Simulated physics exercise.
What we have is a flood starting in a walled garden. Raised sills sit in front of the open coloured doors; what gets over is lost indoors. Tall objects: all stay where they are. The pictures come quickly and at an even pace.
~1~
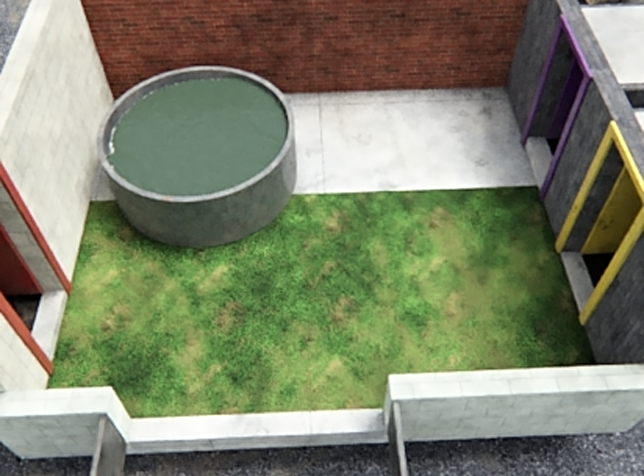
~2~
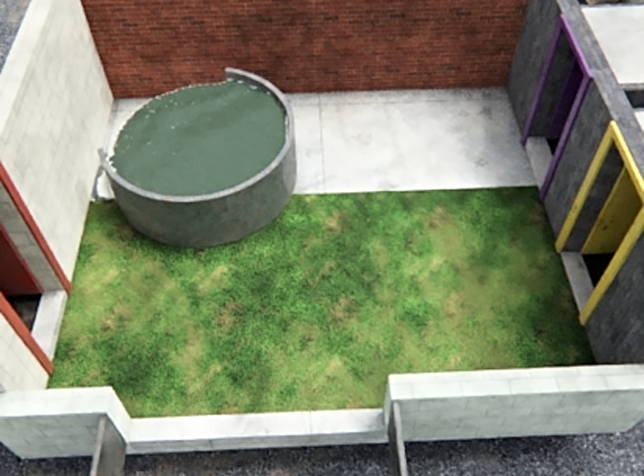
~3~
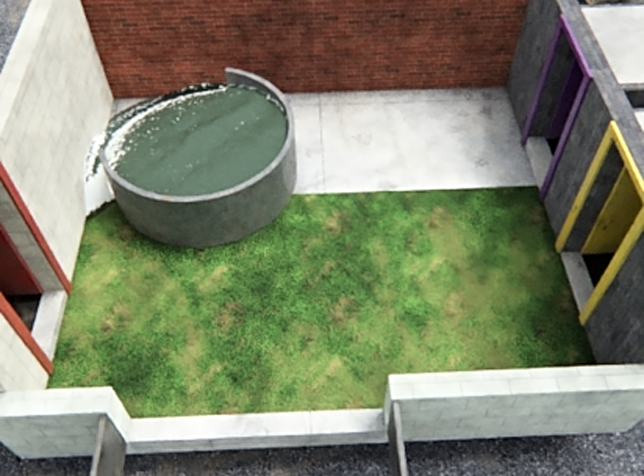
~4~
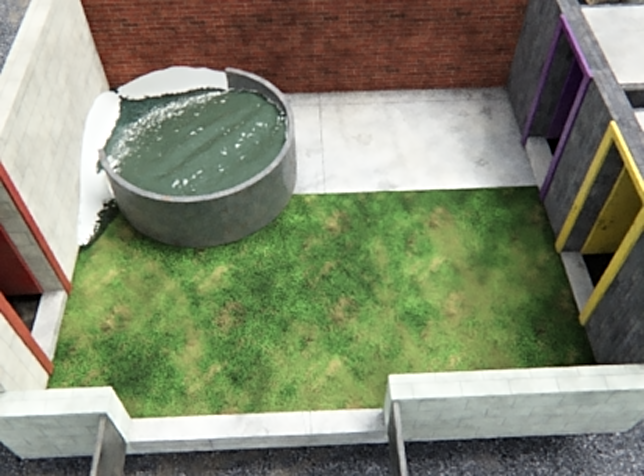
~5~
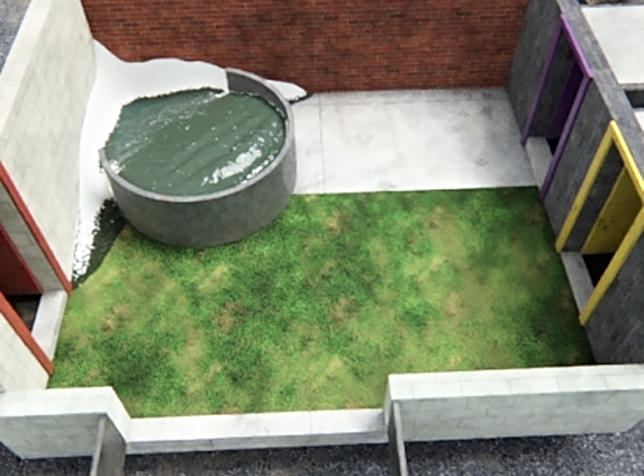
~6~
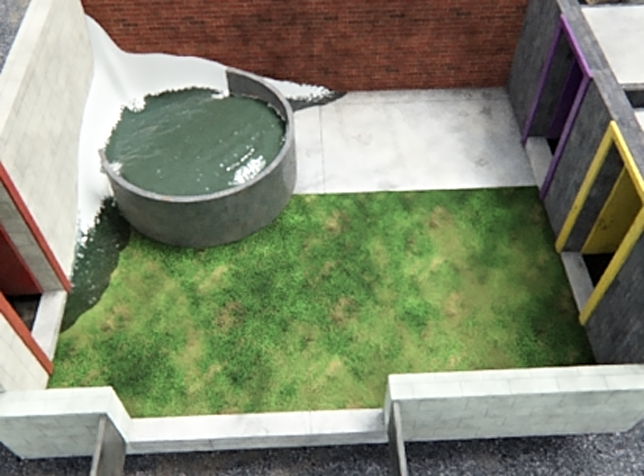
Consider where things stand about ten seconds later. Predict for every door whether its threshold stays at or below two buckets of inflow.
The purple door stays at or below. The red door stays at or below. The yellow door goes above two buckets.
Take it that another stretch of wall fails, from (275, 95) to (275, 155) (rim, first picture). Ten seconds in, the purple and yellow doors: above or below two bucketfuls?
Purple tops the threshold and yellow tops the threshold.
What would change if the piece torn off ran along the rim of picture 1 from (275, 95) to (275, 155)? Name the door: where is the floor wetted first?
I say the purple one.
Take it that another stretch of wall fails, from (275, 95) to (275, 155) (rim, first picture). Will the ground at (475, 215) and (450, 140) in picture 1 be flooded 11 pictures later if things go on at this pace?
Respectively: Drenched and drenched.
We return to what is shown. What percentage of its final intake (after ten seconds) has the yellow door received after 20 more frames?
Near 0 per cent, give or take.
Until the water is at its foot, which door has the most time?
My pick is the yellow one.
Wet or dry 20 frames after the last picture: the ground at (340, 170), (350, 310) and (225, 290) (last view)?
First spot submerged, second spot spared, third spot submerged.
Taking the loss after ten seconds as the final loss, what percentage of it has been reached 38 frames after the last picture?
My guess would be around 40 percent.
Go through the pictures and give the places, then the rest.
In the first frame, still water in the round tank at (198, 132).
In the second frame, the front is at (101, 196), out from the gap on the round tank's far side.
In the third frame, water pours out on the round tank's far side and has run to (88, 214).
In the fourth frame, the front is at (80, 248), out from the gap on the round tank's far side.
In the fifth frame, water pours out on the round tank's far side and has run to (71, 284).
In the sixth frame, water pours out on the round tank's far side and has run to (62, 324).
A moment on, water covers 30 % of the floor; the purple door not reached, the red door wet at the sill, nothing in, the yellow door not reached.
Next, water covers 45 % of the floor; the purple door not reached, the red door wet at the sill, nothing in, the yellow door not reached.
Then, water covers 65 % of the floor; the purple door under two buckets in, the red door wet at the sill, nothing in, the yellow door wet at the sill, nothing in.
Later, water covers 95 % of the floor; the purple door under two buckets in, the red door wet at the sill, nothing in, the yellow door under two buckets in.
In the end, water covers 100 % of the floor; the purple door under two buckets in, the red door wet at the sill, nothing in, the yellow door over two buckets in.
